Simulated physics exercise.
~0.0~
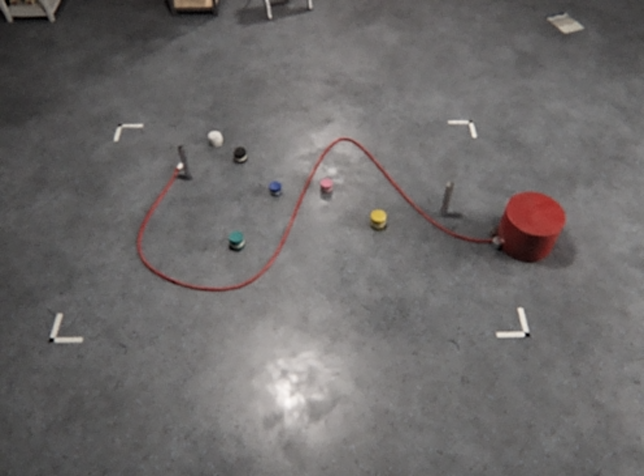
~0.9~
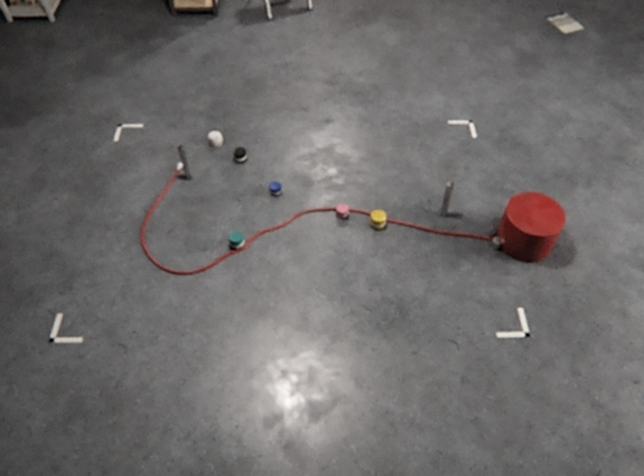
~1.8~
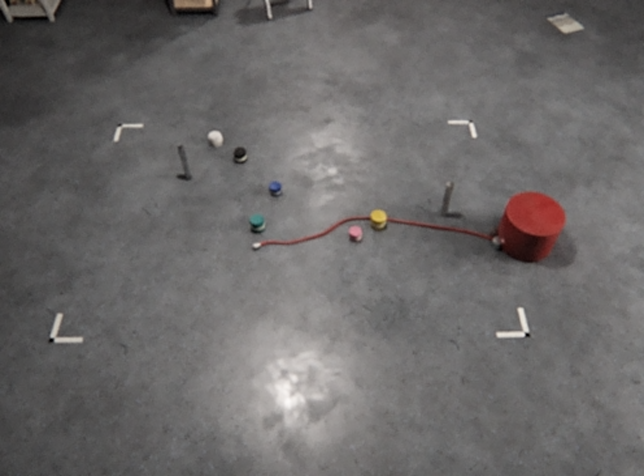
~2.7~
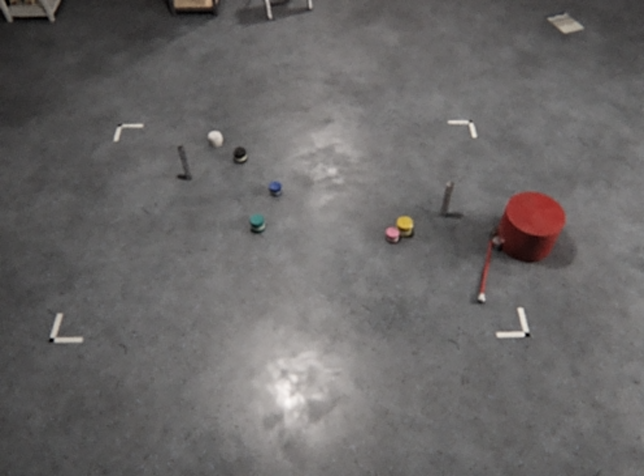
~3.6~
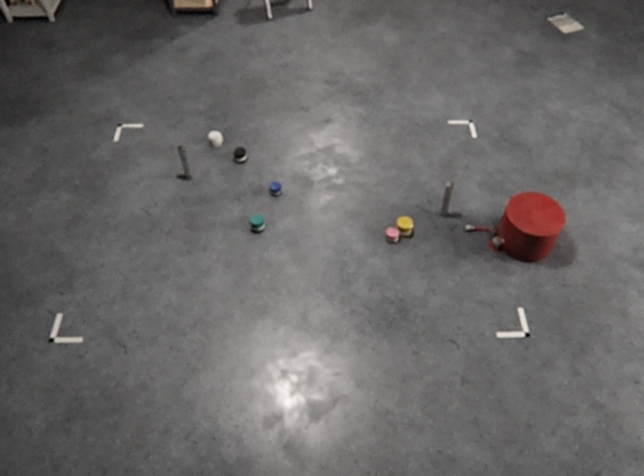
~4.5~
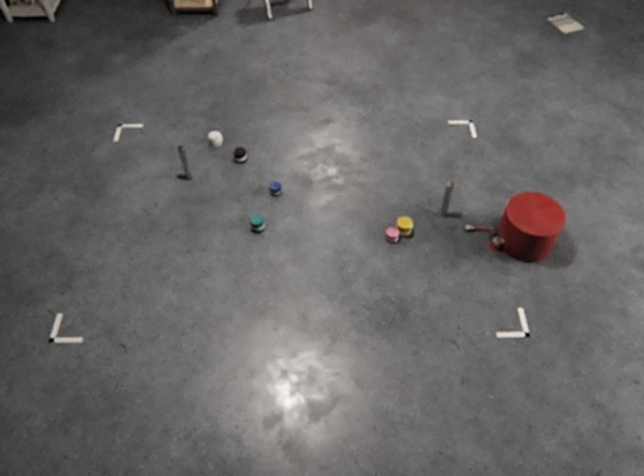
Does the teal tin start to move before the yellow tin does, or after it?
The teal tin starts to move before the yellow tin. The yellow tin is still in its place when the teal one has already shifted.
A red lead reels in, shifting pink, teal, then yellow containers, leaving a short end out.
